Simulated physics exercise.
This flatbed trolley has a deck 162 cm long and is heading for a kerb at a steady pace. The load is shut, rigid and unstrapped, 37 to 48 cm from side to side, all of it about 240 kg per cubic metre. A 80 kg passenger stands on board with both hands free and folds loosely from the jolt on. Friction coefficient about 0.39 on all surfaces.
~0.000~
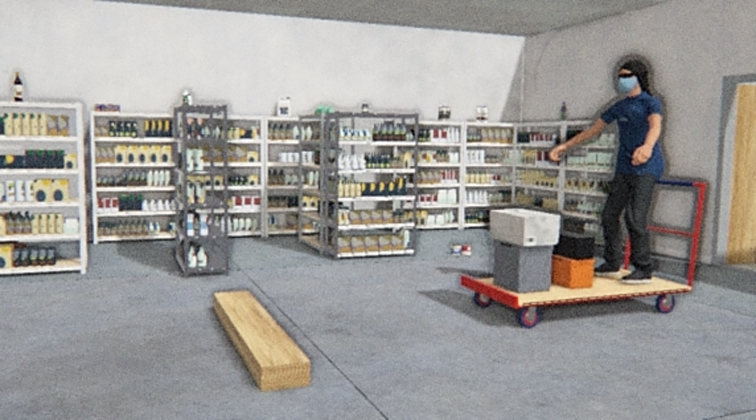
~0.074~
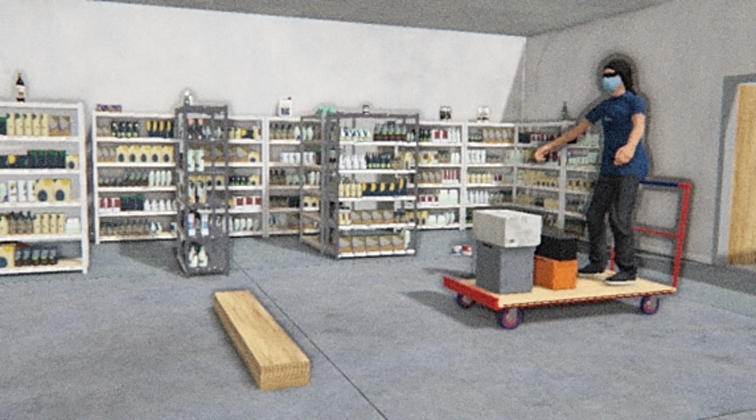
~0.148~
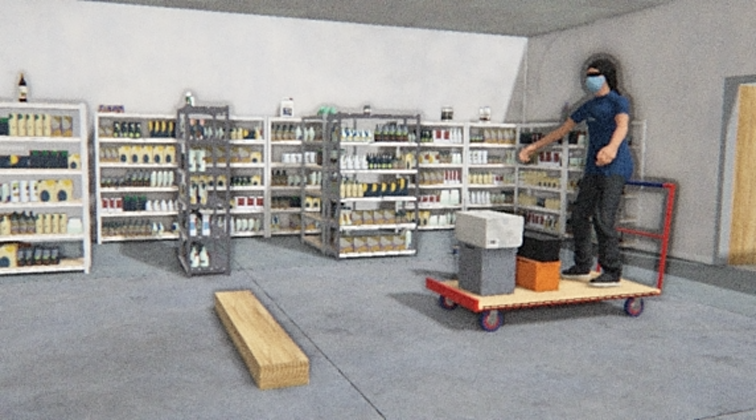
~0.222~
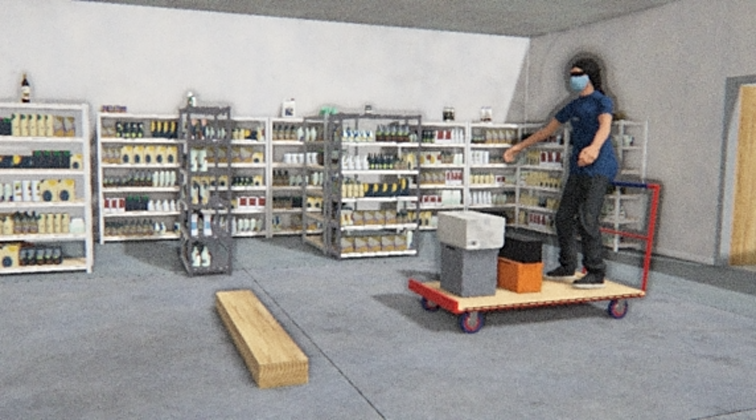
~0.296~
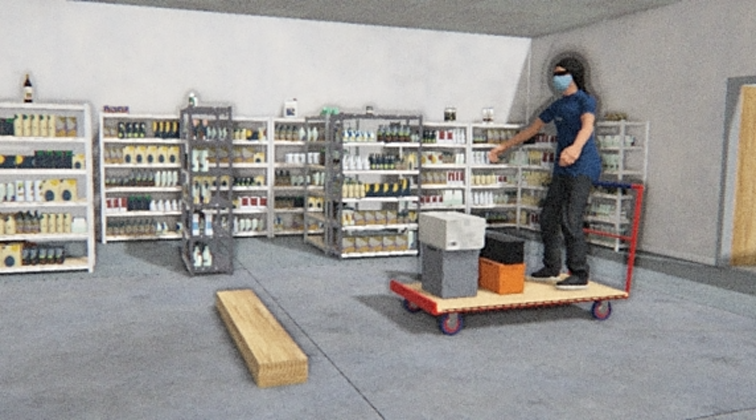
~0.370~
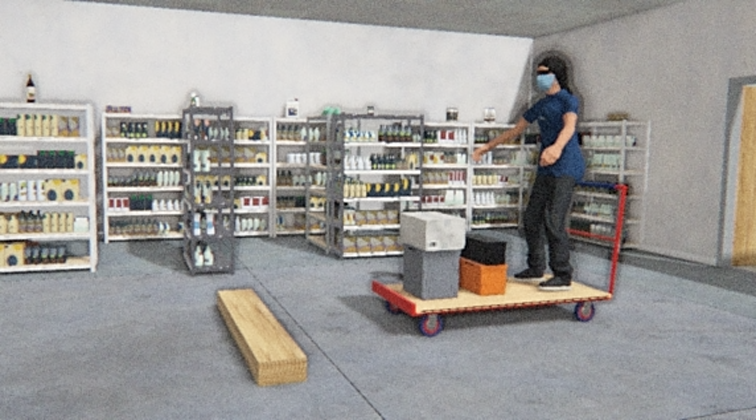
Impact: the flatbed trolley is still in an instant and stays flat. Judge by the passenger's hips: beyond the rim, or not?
In the end the passenger's hips stay behind the front rim.
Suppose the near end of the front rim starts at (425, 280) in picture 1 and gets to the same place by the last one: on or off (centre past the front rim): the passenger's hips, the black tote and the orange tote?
In that case hips on, black on, orange on.
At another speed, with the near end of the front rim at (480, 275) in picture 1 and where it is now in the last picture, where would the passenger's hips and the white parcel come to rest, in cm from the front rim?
Then hips 50 behind, white 80 past.
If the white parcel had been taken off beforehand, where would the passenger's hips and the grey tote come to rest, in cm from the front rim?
Then hips 30 behind, grey 30 past.
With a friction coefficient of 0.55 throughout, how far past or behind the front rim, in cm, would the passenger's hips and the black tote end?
In that case hips 50 behind, black 30 behind.
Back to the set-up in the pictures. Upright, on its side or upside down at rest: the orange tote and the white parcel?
Orange upright, white upside down.
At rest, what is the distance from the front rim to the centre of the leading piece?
About 100 cm past the rim.
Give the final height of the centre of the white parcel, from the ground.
Some 10 cm up.
After 0.82 s the deck stops.
After 1.07 s the passenger's hips are 90 cm behind the rim, near (386, 204) in the last picture's view.
After 1.37 s the passenger's hips are 61 cm behind the rim, near (346, 233) in the last picture's view.
After 1.82 s the passenger's hips are 57 cm behind the rim, near (342, 232) in the last picture's view.
When all is still (2.3 s), past the rim, white parcel; behind it, orange tote, grey tote, black tote and the passenger's hips.
